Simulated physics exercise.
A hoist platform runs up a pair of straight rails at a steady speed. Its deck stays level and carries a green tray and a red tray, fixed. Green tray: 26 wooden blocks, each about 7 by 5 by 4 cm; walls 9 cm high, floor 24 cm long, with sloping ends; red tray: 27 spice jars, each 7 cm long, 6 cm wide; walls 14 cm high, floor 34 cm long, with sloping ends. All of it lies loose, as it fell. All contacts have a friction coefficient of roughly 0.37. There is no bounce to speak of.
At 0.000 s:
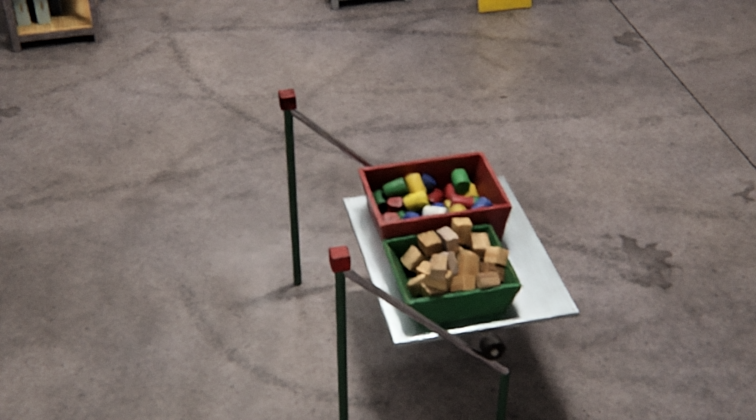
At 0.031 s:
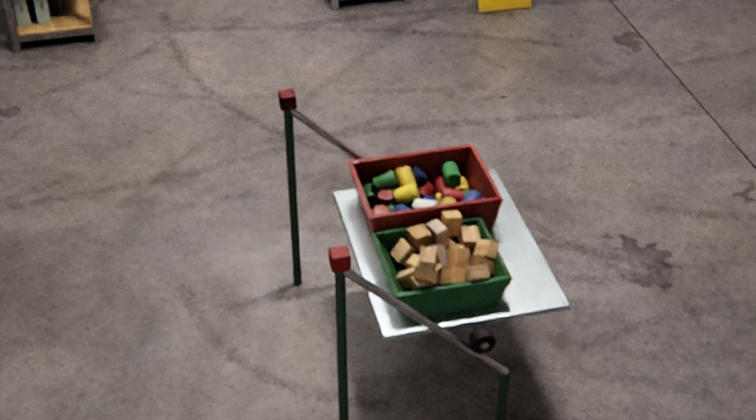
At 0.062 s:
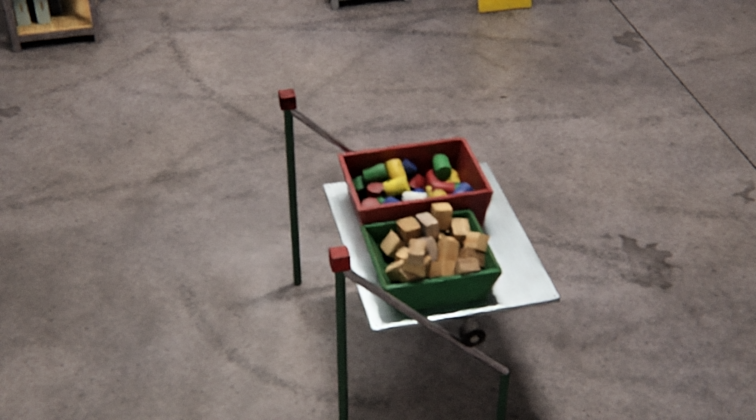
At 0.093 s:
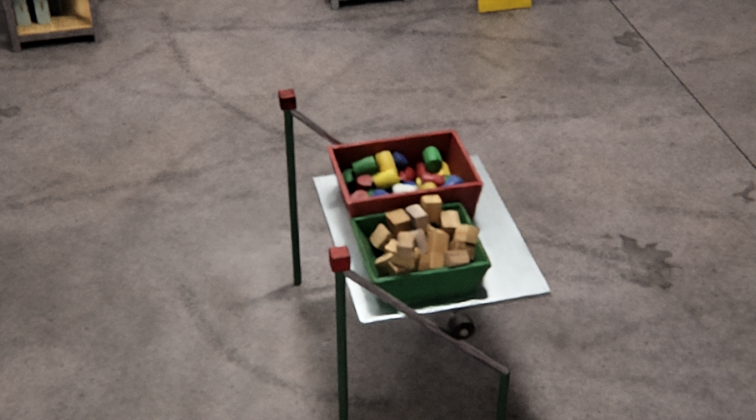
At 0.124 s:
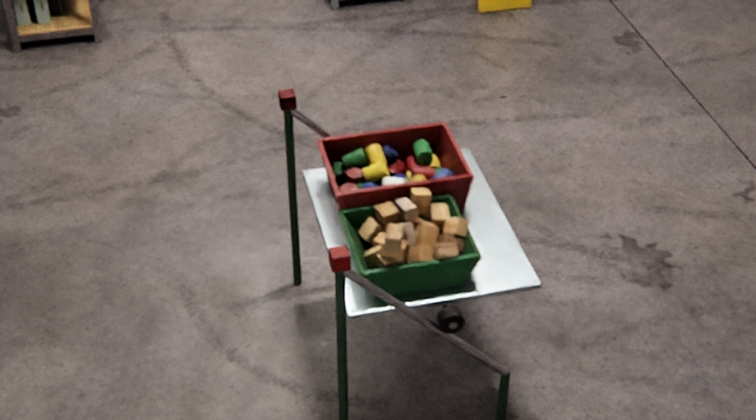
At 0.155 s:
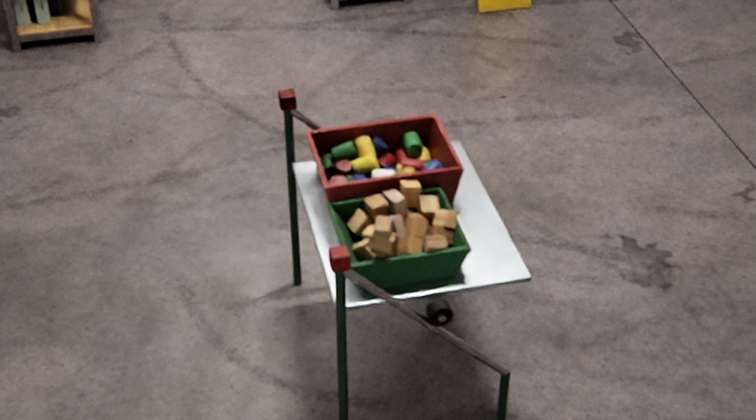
A pale platform carrying a red tray of colorful pieces and a green tray of wooden blocks slid steadily up and to the left between two slanted rails, with both trays riding along on it.
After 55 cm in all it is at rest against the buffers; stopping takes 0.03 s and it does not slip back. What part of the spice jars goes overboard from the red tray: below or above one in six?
It sheds fewer than one in six of them.
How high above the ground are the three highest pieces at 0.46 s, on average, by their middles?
About 98 cm.
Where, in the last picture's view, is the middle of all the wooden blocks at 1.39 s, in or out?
Near (298, 194).
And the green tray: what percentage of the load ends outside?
About: Green tray 25 per cent.
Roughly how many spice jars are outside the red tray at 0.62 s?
Some 1 by then.
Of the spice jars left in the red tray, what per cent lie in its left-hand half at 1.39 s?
Some 60 per cent.
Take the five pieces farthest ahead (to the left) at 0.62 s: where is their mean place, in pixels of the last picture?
Around (222, 158).
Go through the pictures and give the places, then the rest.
In the first picture (we follow the rim corner now nearest the camera), red tray (its farthest corner) at (480, 153); green tray at (409, 302); 0 cm up the rails; nothing out yet.
In the second picture, red tray at (471, 146); green tray at (398, 295); 5 cm up the rails.
In the third picture, red tray at (462, 138); green tray at (387, 288); 10 cm up the rails.
In the fourth picture, red tray at (452, 131); green tray at (375, 280); 15 cm up the rails.
In the fifth picture, red tray at (443, 123); green tray at (364, 273); 19 cm up the rails.
In the sixth picture, red tray at (433, 116); green tray at (352, 265); 24 cm up the rails; nothing out yet.
After 0.34 s, it meets the buffers.
After 0.46 s, 1 of 26 out of the green tray and 0 of 27 out of the red tray.
After 0.62 s, 4 of 26 out of the green tray and 1 of 27 out of the red tray.
After 0.84 s, 5 of 26 out of the green tray and 1 of 27 out of the red tray.
Outcome (at 1.39 s), 6 of 26 out of the green tray and 1 of 27 out of the red tray. Asked share, 1 of 27, 4 per cent.
